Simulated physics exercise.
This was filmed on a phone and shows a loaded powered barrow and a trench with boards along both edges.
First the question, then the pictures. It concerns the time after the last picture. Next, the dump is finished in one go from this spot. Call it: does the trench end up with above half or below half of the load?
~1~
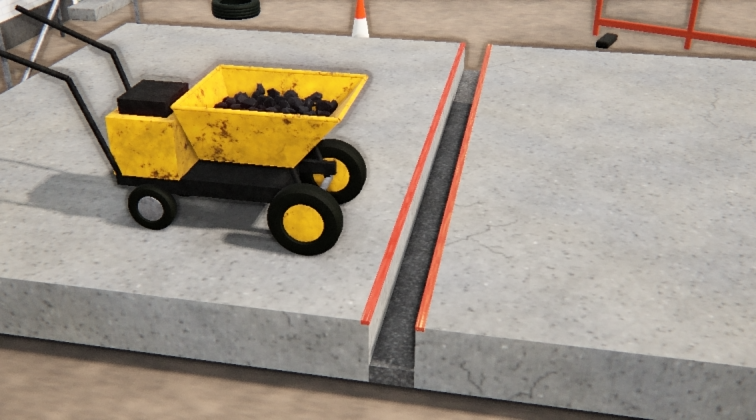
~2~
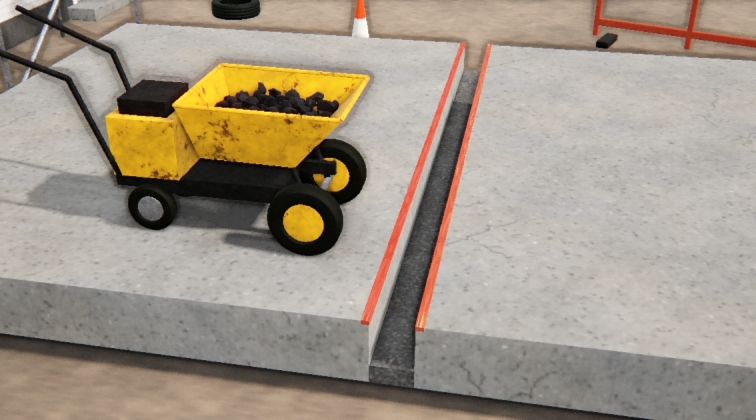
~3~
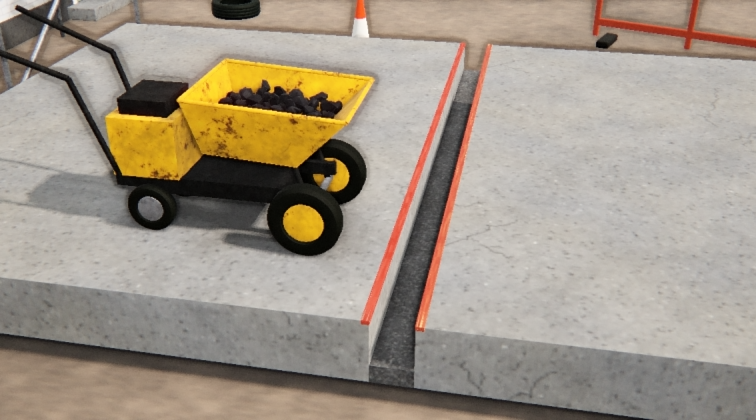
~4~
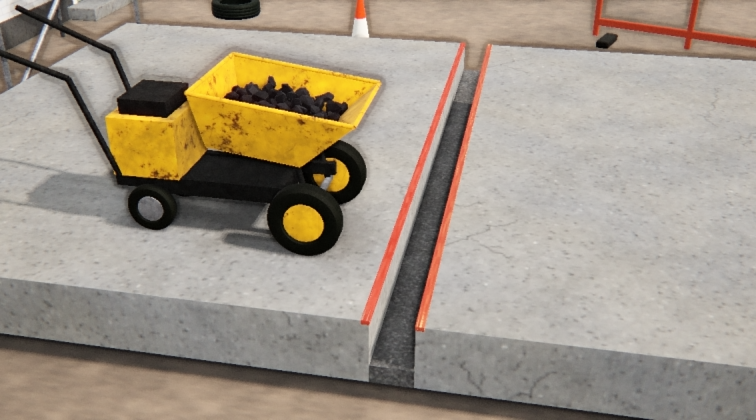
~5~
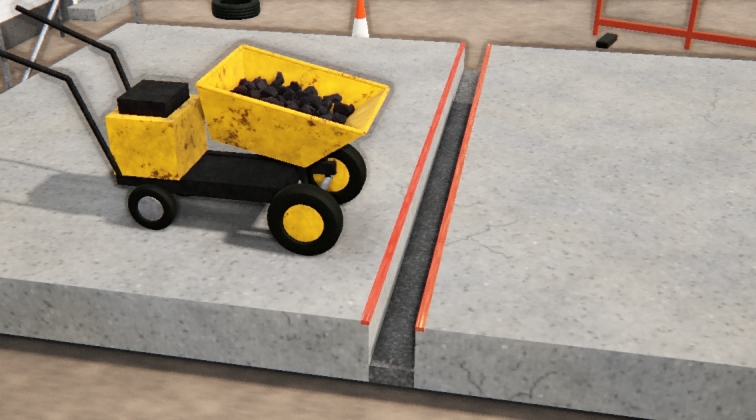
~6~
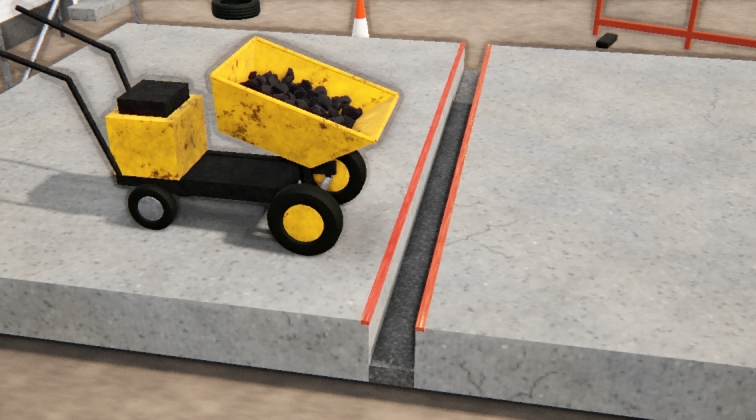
It ends up with below half.
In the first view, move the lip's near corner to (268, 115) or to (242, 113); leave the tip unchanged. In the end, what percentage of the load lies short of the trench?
That would be roughly 20 in a hundred and then roughly 50 in a hundred.
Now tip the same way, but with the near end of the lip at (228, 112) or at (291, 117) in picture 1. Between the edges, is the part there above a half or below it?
Initially shy of half, next past the halfway mark.
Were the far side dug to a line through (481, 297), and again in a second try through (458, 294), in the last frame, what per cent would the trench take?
First one: 100 per cent; second one: 80 per cent.
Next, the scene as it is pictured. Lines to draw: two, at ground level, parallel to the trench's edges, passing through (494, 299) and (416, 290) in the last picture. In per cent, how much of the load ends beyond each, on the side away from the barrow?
Near 20 % and 80 %.
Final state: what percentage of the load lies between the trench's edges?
Around 20 percent.
Soon, skip tipped steeply; all in the skip.
A while on, skip tipped right over; most in the skip; a stray few in or heaped over the trench; about a quarter beyond it; a stray few falling.
Towards the end, skip tipped right over; a small part in the skip; a small part in or heaped over the trench; most beyond it.
Finally, skip tipped right over; a small part in the skip; about a quarter in or heaped over the trench; most beyond it.
